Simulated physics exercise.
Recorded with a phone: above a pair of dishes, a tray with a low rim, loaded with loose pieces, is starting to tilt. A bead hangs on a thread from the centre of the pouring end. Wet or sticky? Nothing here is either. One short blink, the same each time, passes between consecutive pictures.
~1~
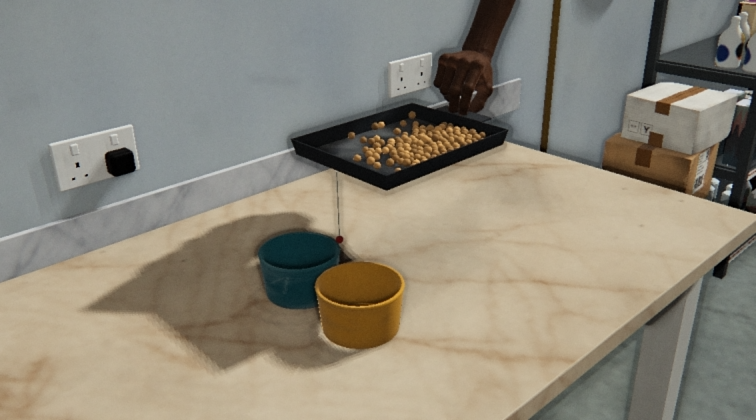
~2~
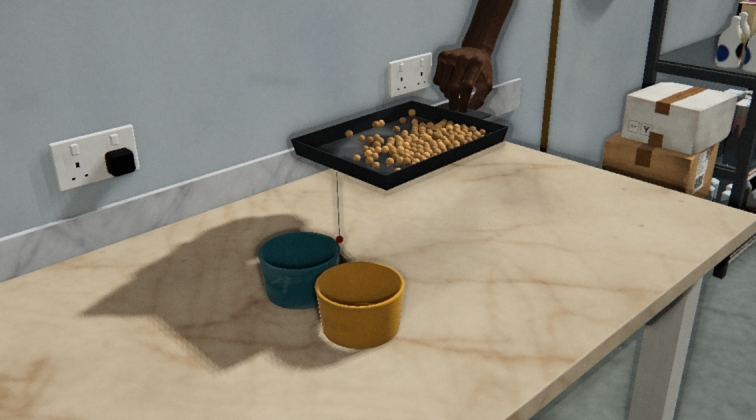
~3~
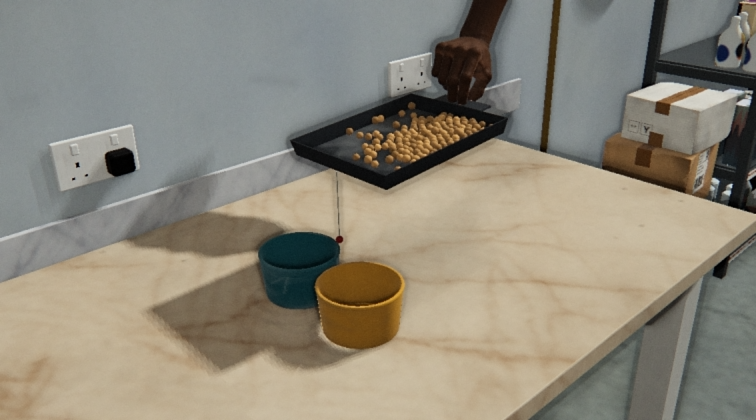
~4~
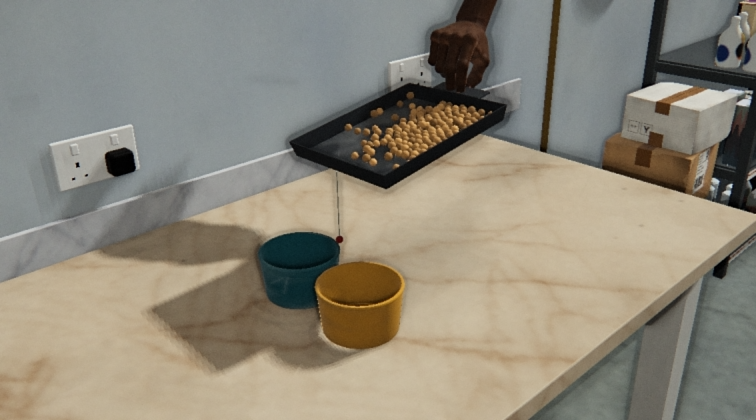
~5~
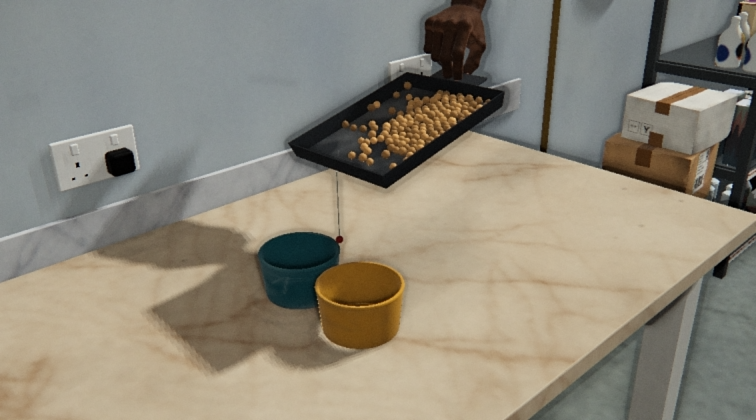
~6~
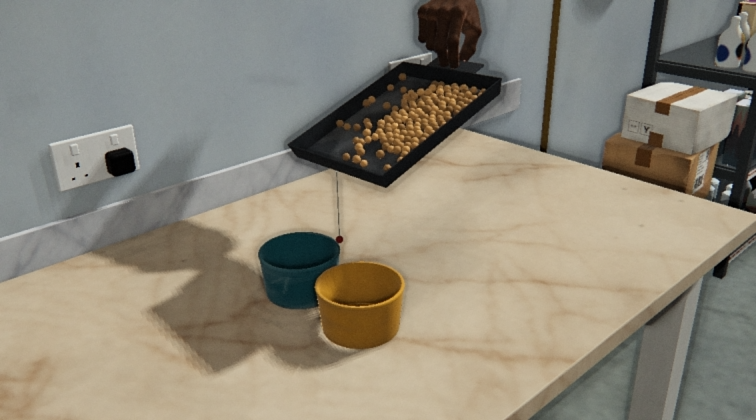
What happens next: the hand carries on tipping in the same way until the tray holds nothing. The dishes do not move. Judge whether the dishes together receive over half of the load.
They receive over half of it.
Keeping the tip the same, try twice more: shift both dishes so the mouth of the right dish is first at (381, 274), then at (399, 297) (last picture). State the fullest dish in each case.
First try, the leftmost dish; second try, the leftmost dish.
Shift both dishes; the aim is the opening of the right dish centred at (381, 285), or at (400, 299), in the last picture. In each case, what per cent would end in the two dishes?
Roughly 50 per cent, and 40 per cent.
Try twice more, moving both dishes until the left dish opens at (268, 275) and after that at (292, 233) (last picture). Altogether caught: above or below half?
Well, not up to half at the first spot and in excess of half at the second.
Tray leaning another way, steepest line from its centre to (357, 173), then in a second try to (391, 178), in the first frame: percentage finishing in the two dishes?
You'd see roughly 90 per cent the first time and 80 per cent the second.
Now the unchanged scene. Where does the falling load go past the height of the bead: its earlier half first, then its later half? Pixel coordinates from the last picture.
Close to (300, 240), then close to (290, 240).
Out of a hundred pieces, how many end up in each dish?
Left dish: 60 per cent; right dish: 20 per cent.
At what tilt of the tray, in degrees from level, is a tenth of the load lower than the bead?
Near 70 degrees.
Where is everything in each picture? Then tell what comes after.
The first frame shows corners of the pouring end at (296, 139) and (386, 174), level; middle of the load at (433, 146), round wooden beads; left dish at (269, 281); right dish at (328, 318); bead on its thread at (340, 239).
The second frame shows corners of the pouring end at (296, 139) and (386, 173), level; middle of the load at (430, 142).
The third frame shows corners of the pouring end at (295, 140) and (385, 173), tipped barely, lowest at the left corner; middle of the load at (430, 137), a stray few on the move.
The fourth frame shows corners of the pouring end at (294, 141) and (384, 173), tipped a little, lowest at the left corner; middle of the load at (429, 129), a small part on the move.
The fifth frame shows corners of the pouring end at (293, 142) and (383, 173), tipped a little, lowest at the left corner; middle of the load at (427, 121), a small part on the move.
The sixth frame shows corners of the pouring end at (292, 143) and (381, 173), tipped clearly, lowest at the left corner; middle of the load at (422, 115), nearly all on the move; left dish at (269, 281); right dish at (328, 318).
Soon, tray tipped steeply; most on the tray; a stray few in the right dish; a stray few in the left dish; a stray few outside both; a small part in the air.
A while on, tray tipped past a quarter turn; a small part on the tray; a small part in the right dish; about half in the left dish; a small part outside both; about a quarter in the air.
Towards the end, tray tipped past a quarter turn; a small part in the right dish; about two thirds in the left dish; about a quarter outside both.
Finally, tray tipped past a quarter turn; a small part in the right dish; about two thirds in the left dish; about a quarter outside both.
